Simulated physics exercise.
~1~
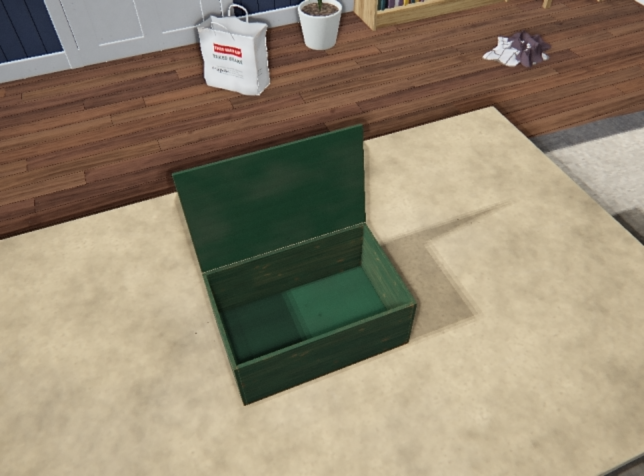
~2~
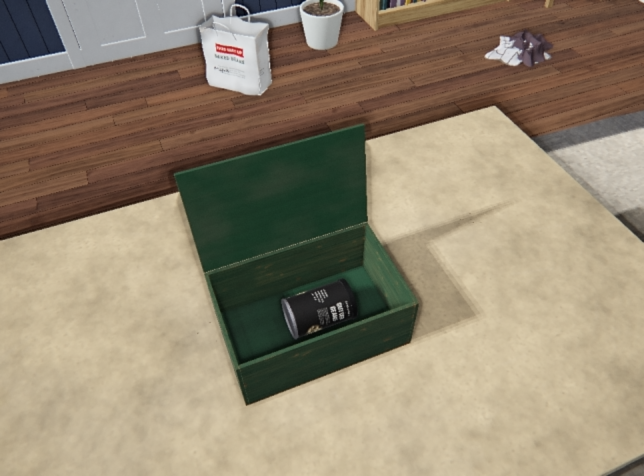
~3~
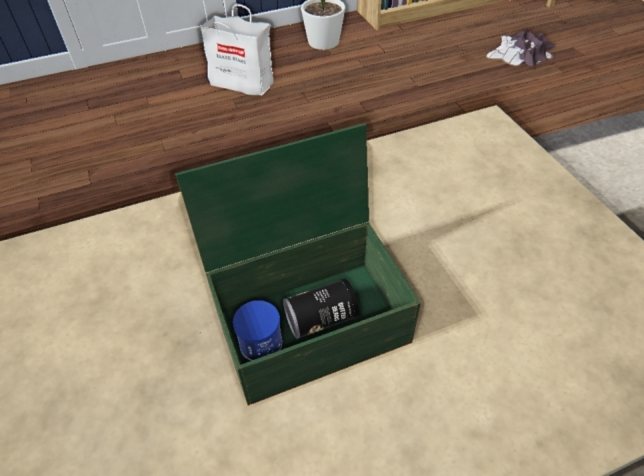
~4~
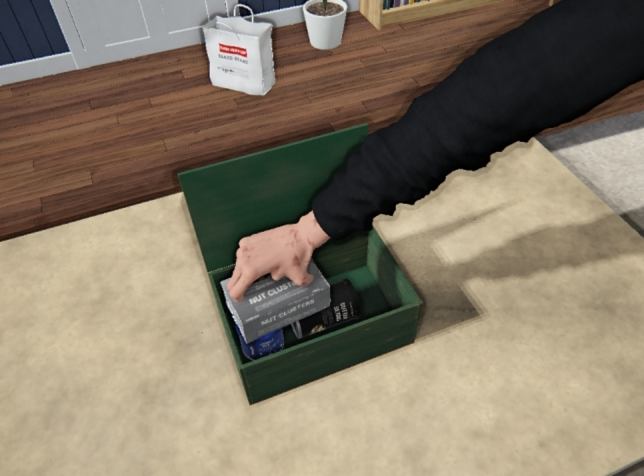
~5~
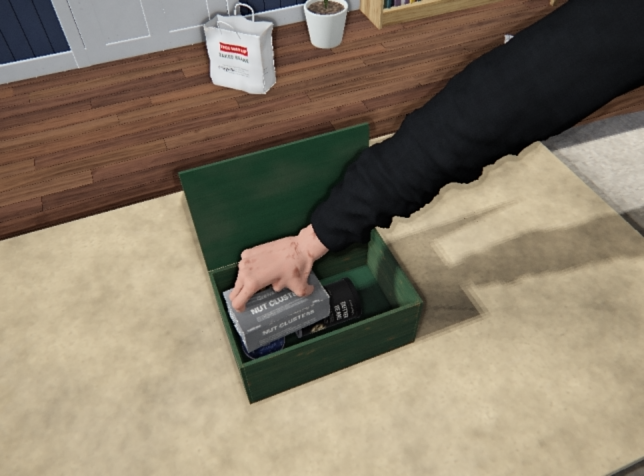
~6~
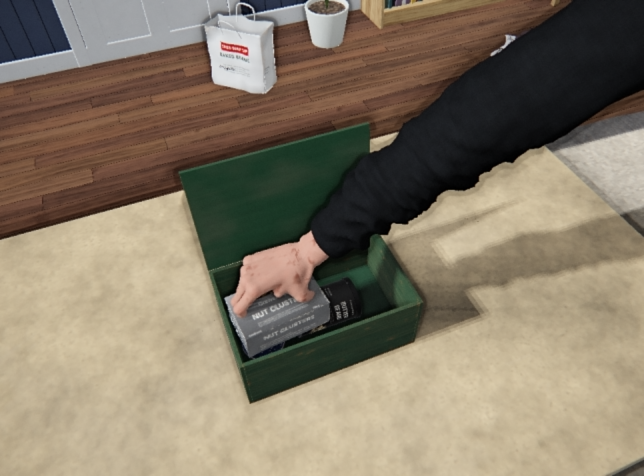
A hand in a black sleeve lowering a grey carton into an open green box already holding a black tin and blue cup.
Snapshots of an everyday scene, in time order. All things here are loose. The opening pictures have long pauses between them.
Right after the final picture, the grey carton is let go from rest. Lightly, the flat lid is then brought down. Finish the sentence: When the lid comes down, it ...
When the lid comes down, it stops short of the rim.
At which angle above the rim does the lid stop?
Measured angle - around 12°.
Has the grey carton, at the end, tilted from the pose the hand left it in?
It stays as placed.
Then, 1.40 s on from there, lid 72° above the rim.
Then, 1.90 s on from there, lid 37° above the rim.
In the end, lid 13° above the rim; all 3 unmoved. At the end, from the last picture's camera, grey carton near (279, 310).
